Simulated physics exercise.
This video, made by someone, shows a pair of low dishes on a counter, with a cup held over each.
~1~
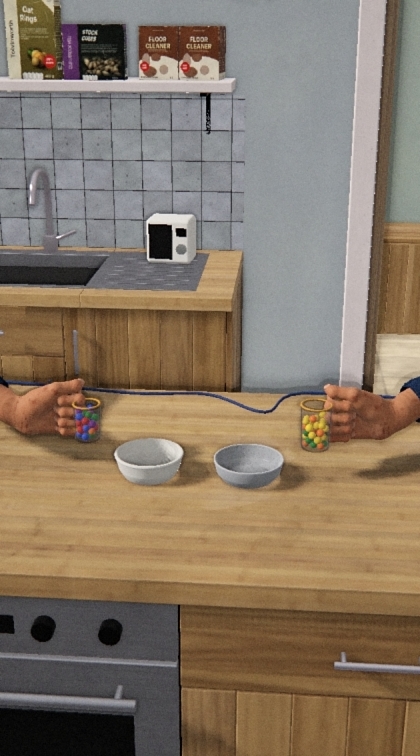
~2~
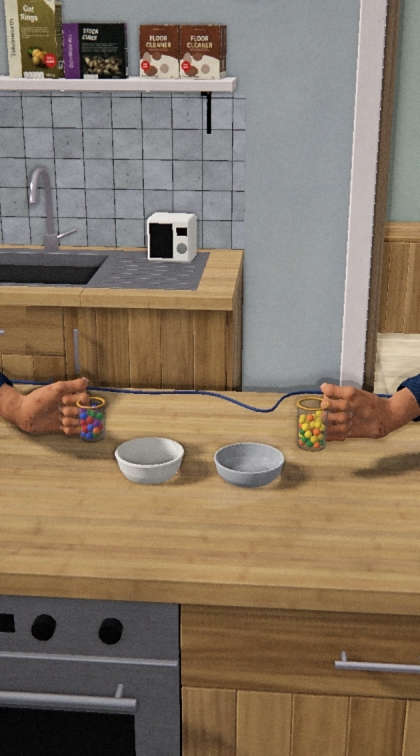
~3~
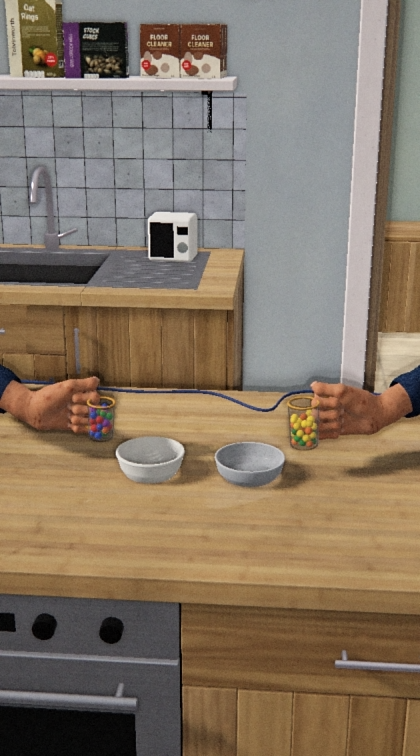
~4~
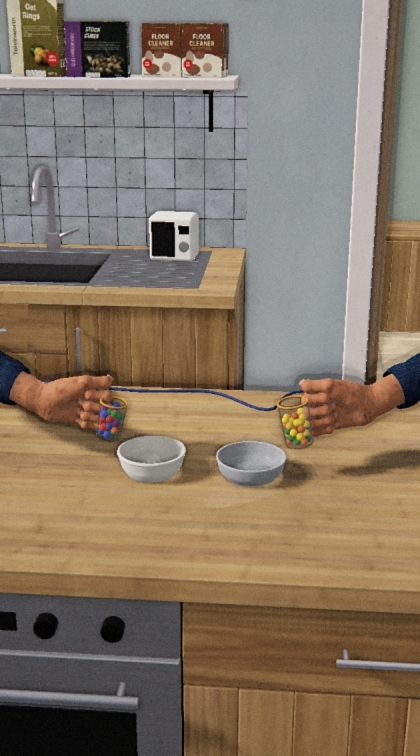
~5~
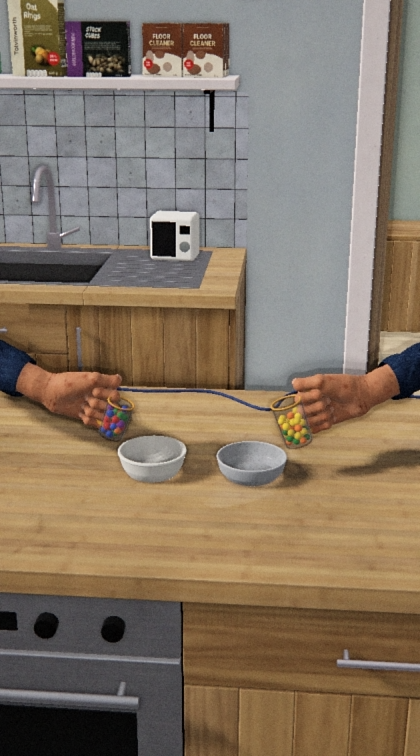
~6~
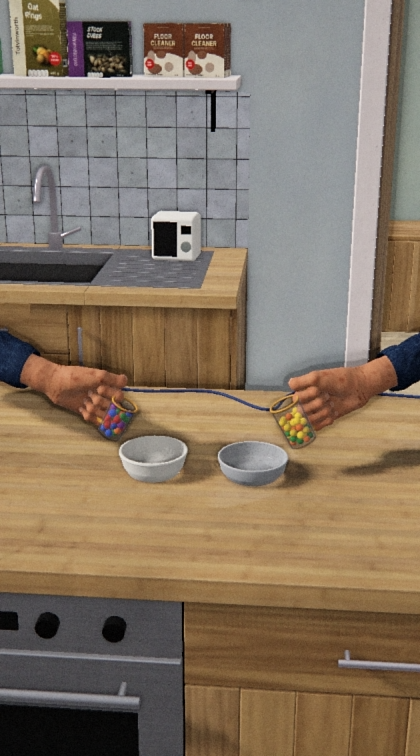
Two hands in dark blue sleeves reach in from either side over a wooden kitchen counter, seen from the front and slightly above. The left holds a clear cup of red, blue and green beads, the right one of yellow, orange and green, beside white and grey empty dishes. Both hands move the cups inward, then tilt them toward the dishes, while the view barely shifts.
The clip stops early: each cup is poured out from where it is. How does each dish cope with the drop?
Result: Left dish: It should manage to retain everything; right: It should manage to retain everything.
Then, 0.35 s later than the last frame, left, every one still in the cup; right, every one still in the cup.
Then, 0.80 s later than the last frame, left, almost all still in the cup, about a tenth in the air; right, every one still in the cup.
Then, 1.29 s later than the last frame, left, roughly a third still in the cup, roughly half in the dish, about a tenth in the air; right, roughly two thirds still in the cup, roughly a third in the dish, about a tenth in the air.
When it is over, left, every one in the dish, not one outside the dish; right, every one in the dish, not one outside the dish.
